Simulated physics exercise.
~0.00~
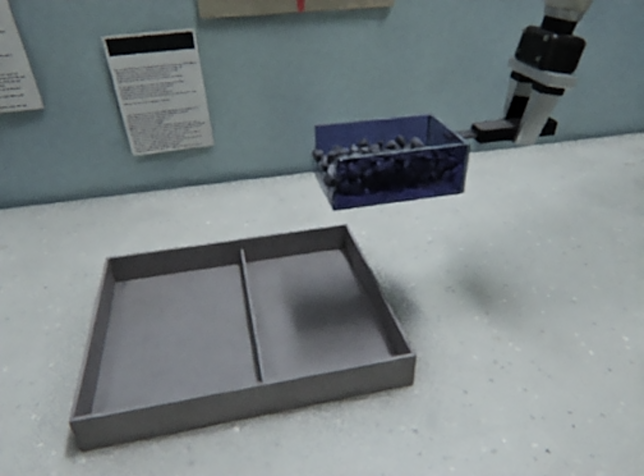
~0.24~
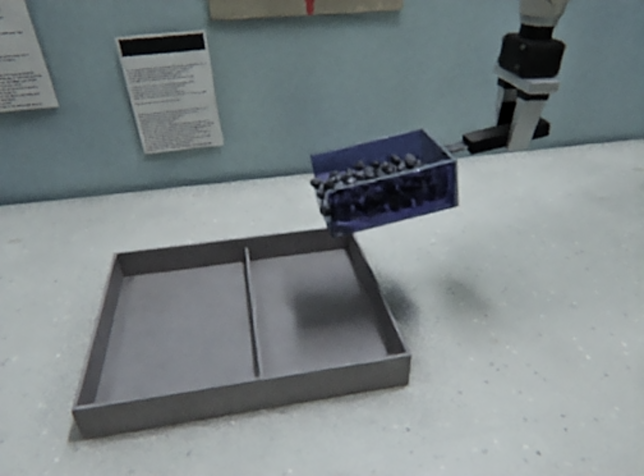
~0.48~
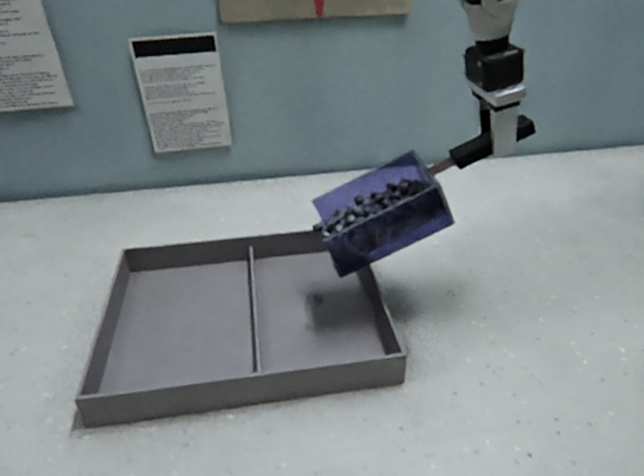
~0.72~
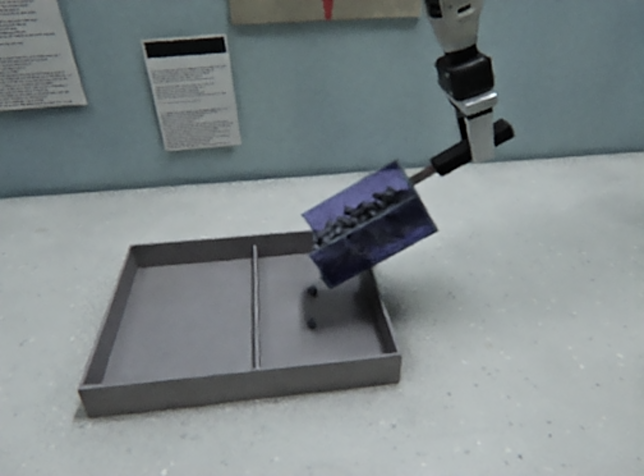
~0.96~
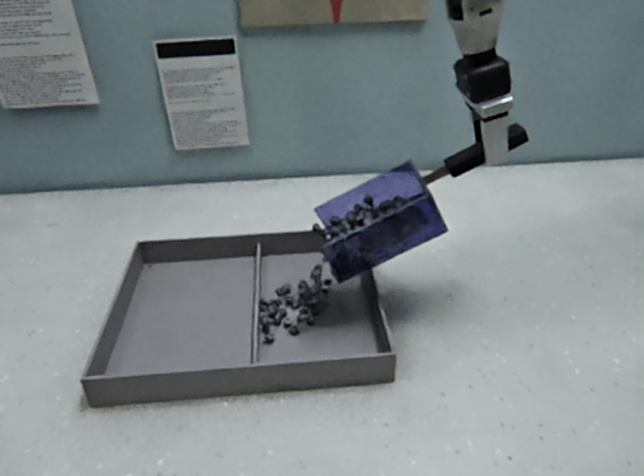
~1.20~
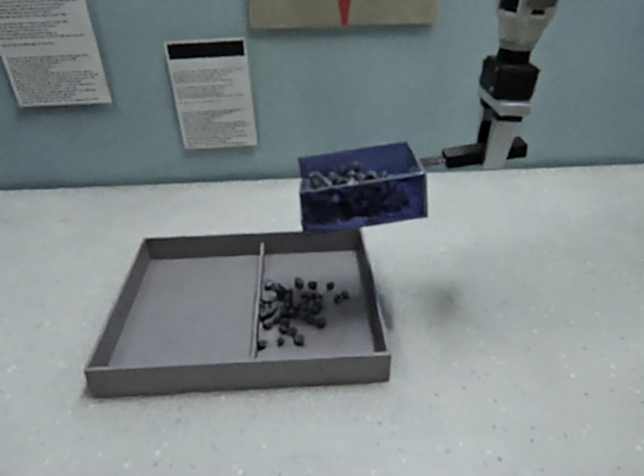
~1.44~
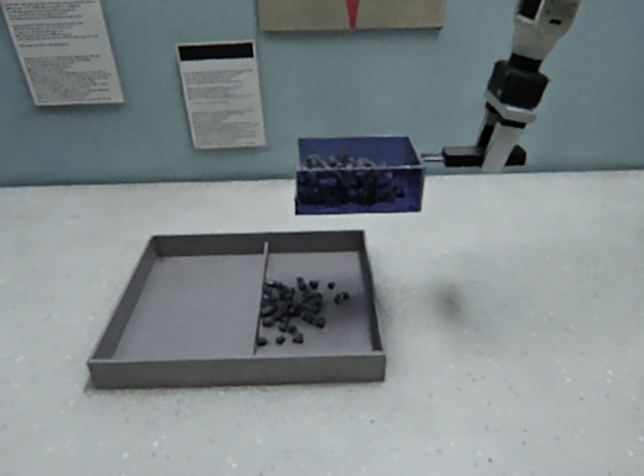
Blue box held by a robot gripper tipping dark pebbles into the right side of a divided grey tray, then levelling, still partly full.
